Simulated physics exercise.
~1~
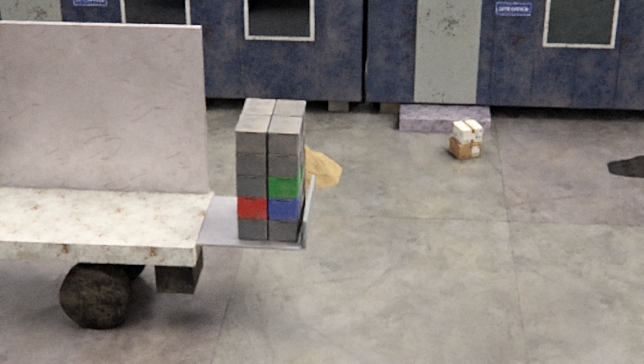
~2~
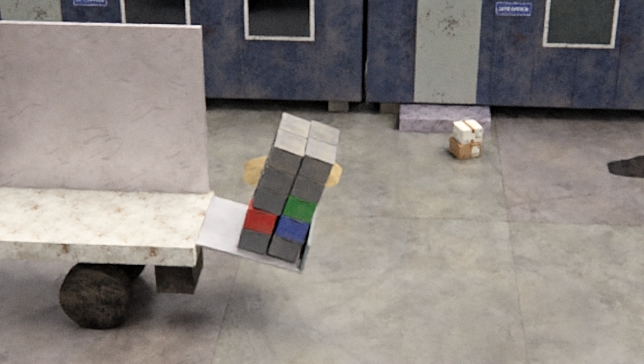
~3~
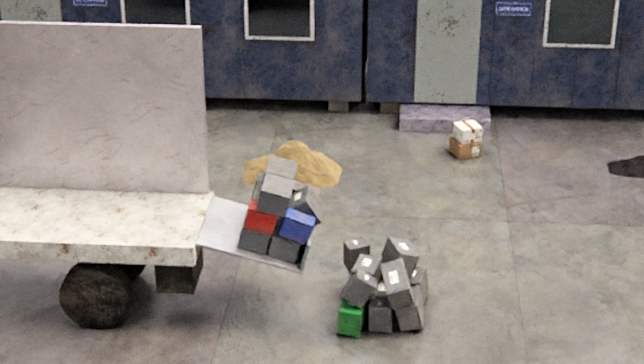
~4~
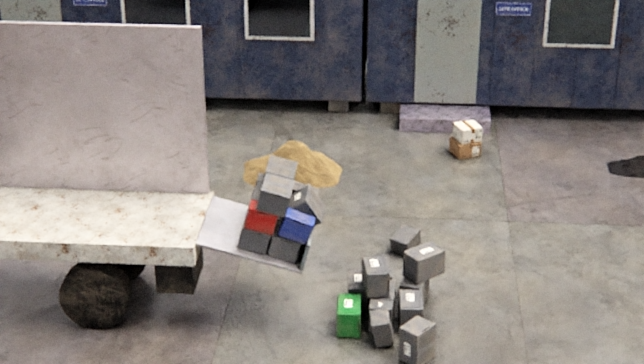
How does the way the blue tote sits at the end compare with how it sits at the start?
At the start the blue tote stands upright in the stack, but by the end it is leaning on the sloping platform.
